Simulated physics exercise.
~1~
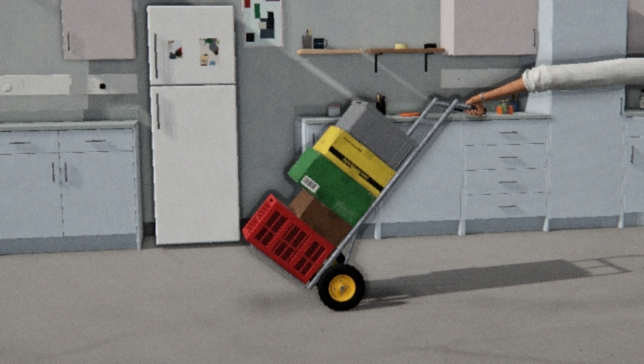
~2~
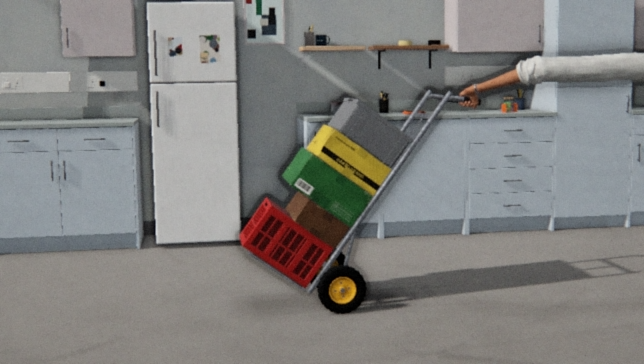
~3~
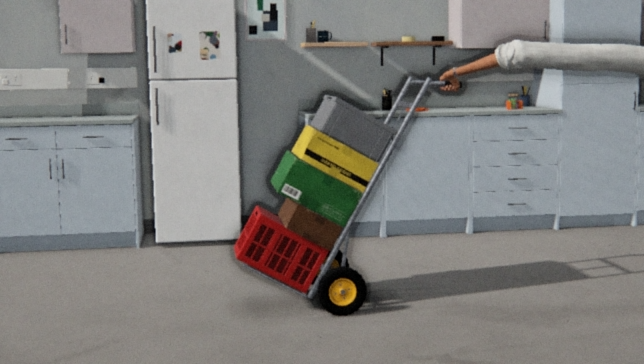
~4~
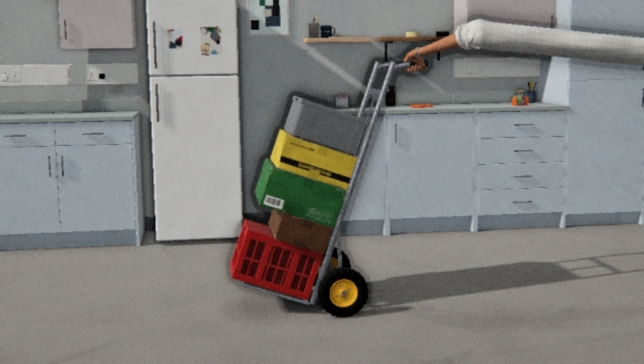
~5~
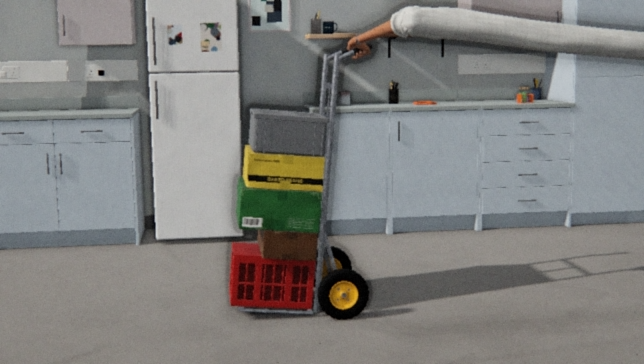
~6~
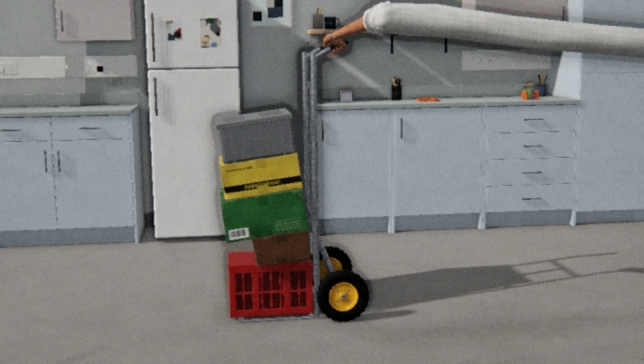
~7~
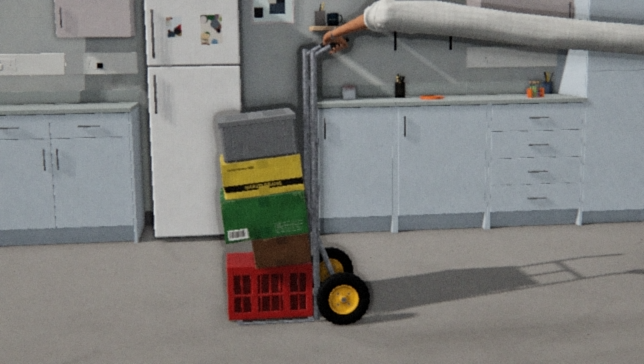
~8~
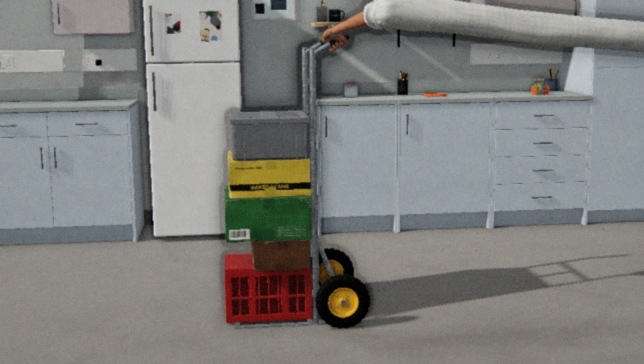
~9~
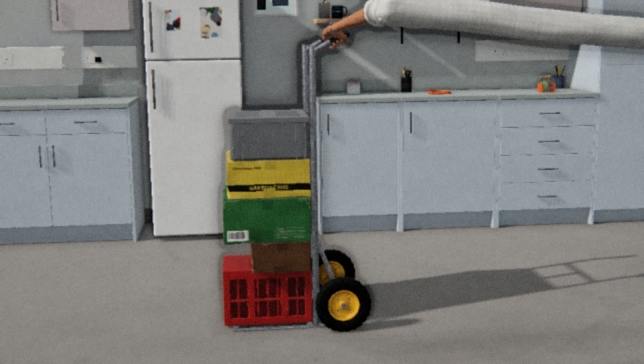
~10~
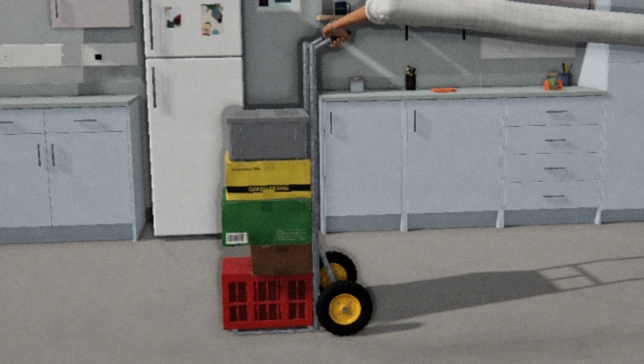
We see an outstretched arm raise a loaded hand truck from a backward tilt to upright in a kitchen; the four boxes above the red crate tip briefly left, then settle back, and the whole stack ends standing still on the truck.
